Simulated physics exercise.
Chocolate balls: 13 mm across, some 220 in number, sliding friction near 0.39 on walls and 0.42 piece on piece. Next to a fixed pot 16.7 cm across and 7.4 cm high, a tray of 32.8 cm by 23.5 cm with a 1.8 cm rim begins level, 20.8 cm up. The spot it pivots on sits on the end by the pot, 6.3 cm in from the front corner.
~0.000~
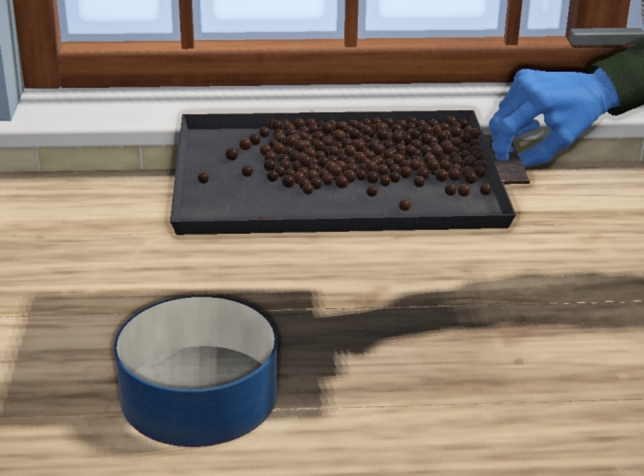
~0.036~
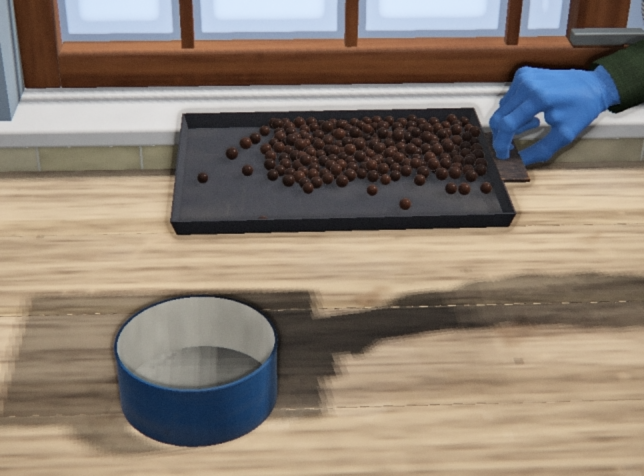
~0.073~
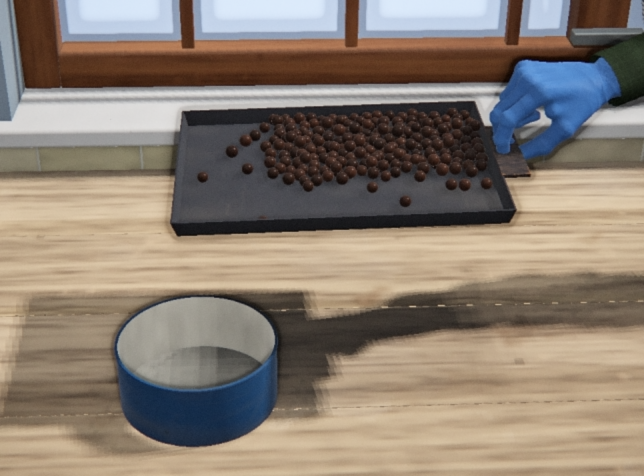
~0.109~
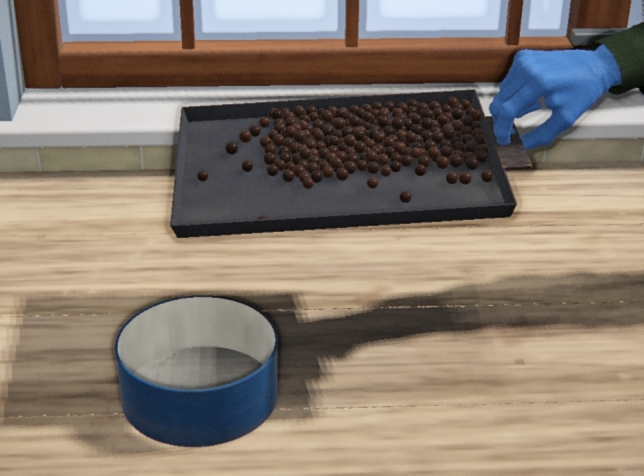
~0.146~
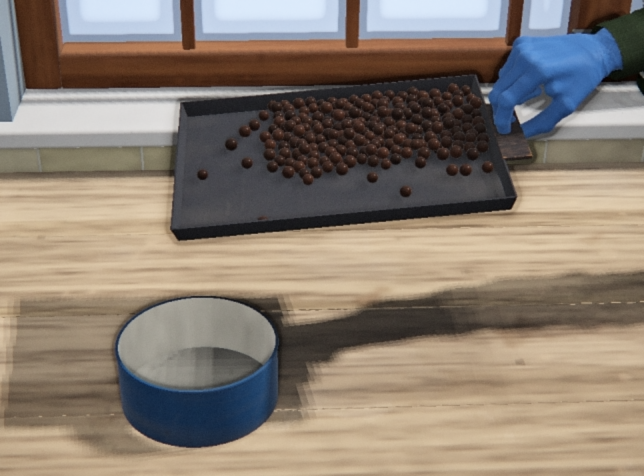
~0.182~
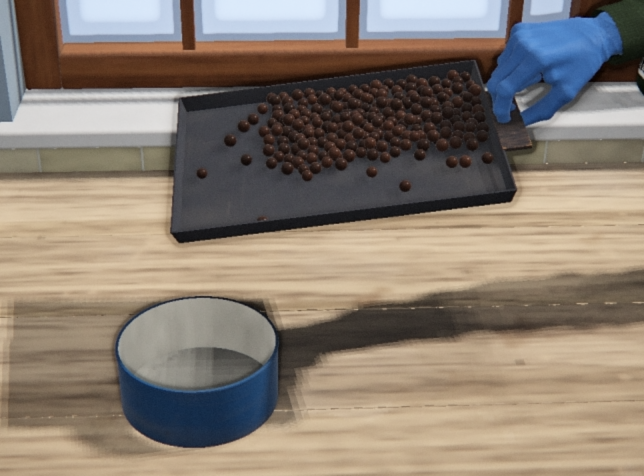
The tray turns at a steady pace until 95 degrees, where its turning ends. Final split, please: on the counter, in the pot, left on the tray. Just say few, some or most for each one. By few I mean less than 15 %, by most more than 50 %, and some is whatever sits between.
I would say counter some, pot most, tray few.
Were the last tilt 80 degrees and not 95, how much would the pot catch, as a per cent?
Share in the pot: Around 75 %.
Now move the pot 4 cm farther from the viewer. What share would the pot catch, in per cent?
I'd say some 40 per cent would end up there.
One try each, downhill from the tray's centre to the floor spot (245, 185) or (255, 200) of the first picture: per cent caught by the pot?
I'd put it at roughly 20 per cent for the first tilt and roughly 50 per cent for the second.
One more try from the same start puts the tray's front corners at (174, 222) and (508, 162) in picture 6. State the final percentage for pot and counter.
The pot gets 25 and the counter 75.
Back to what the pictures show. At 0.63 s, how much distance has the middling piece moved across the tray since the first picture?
I'd say close to 14 centimetres.
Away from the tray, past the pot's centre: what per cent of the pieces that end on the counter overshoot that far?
That works out to about 90 percent.
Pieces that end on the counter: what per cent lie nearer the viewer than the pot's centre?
I'd put it at around 90 per cent.
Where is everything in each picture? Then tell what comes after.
The first picture shows tray tilt 0 degrees, front corners at (176, 219) and (510, 212); middle of the pieces at (365, 154); pot at (196, 340).
The second picture shows tray tilt 0 degrees, front corners at (176, 219) and (510, 211); middle of the pieces at (365, 152).
The third picture shows tray tilt 2 degrees, front corners at (176, 220) and (510, 207); middle of the pieces at (366, 148).
The fourth picture shows tray tilt 4 degrees, front corners at (176, 222) and (511, 201), lowest corner left front; middle of the pieces at (366, 142).
The fifth picture shows tray tilt 8 degrees, front corners at (176, 226) and (511, 194), lowest corner left front; middle of the pieces at (366, 133).
The sixth picture shows tray tilt 11 degrees, front corners at (176, 229) and (511, 187), lowest corner left front; middle of the pieces at (365, 125); pot at (197, 341). The tray's pace is about 90 degrees a second.
After 0.63 s, tilt 51 degrees; the tray holds 100 %, the pot 0 %.
Then, at 0.93 s, tilt 78 degrees; the tray holds 35 %, the pot 30 %.
Then, at 1.33 s, tilt 95 degrees; the tray holds 0 %, the pot 75 %.
In the end, at 1.9 s, counter 25 %, pot 75 %, tray 0 %.
